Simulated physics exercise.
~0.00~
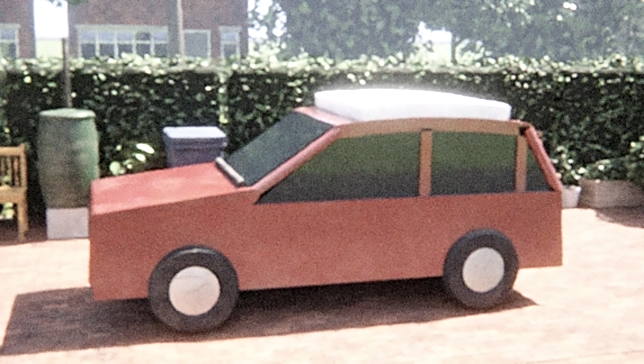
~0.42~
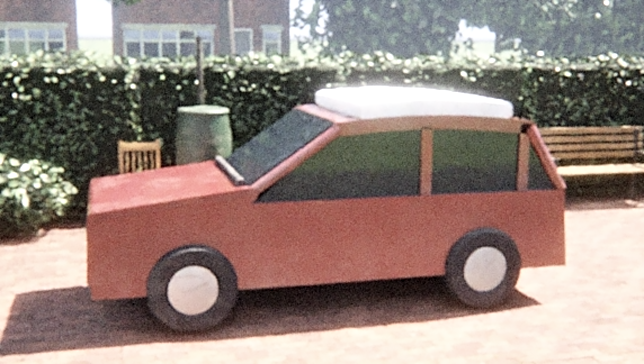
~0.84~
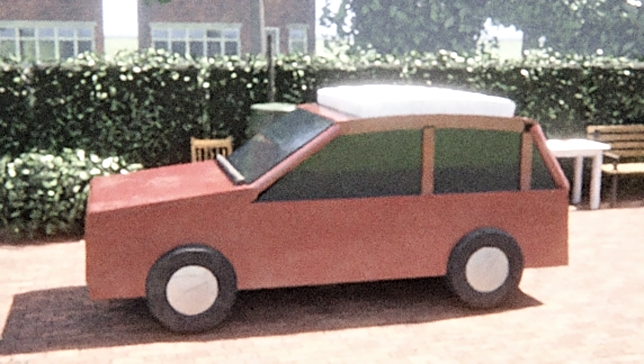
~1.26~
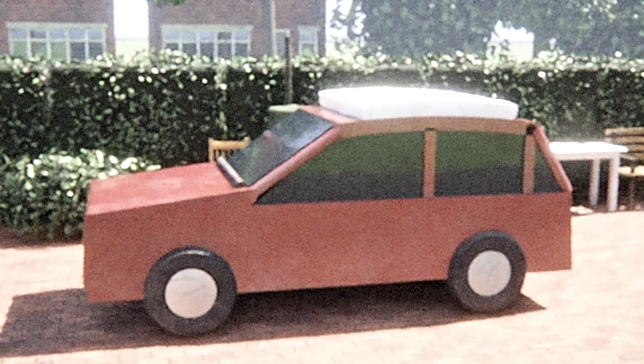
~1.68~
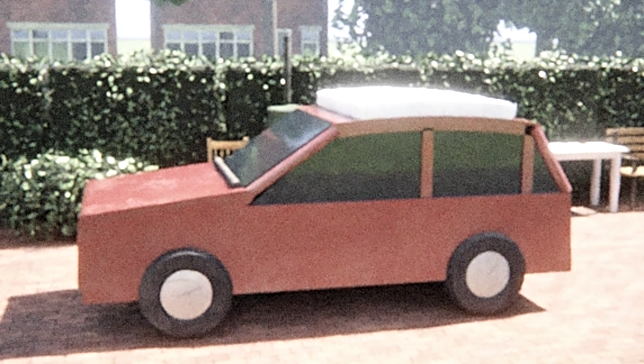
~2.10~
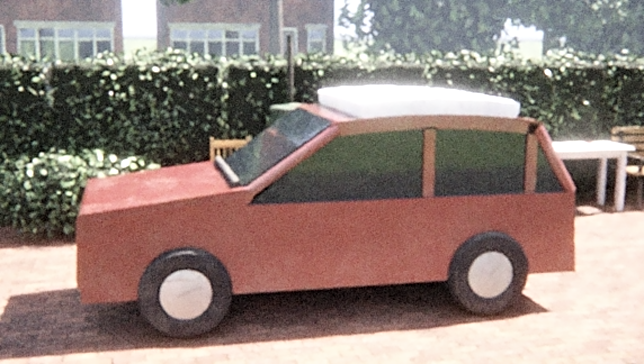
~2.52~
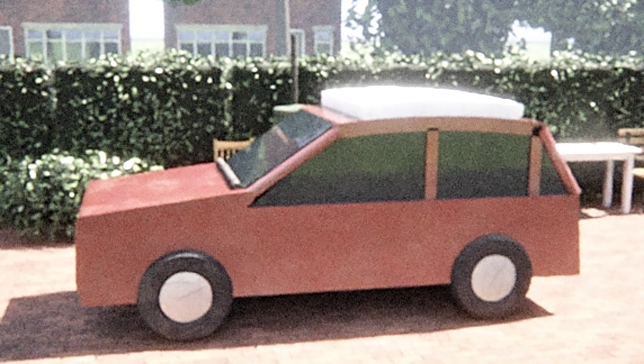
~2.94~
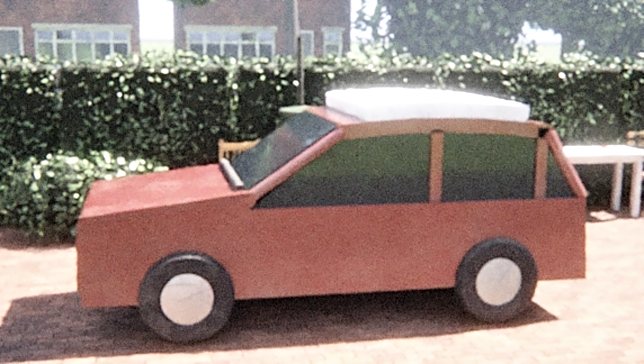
On a brick-paved yard beside a leafy hedge, a boxy red car with a thick white slab of snow on its roof rolled left past a barrel, bench and white table, then slowed, and the snow stayed up on the roof.
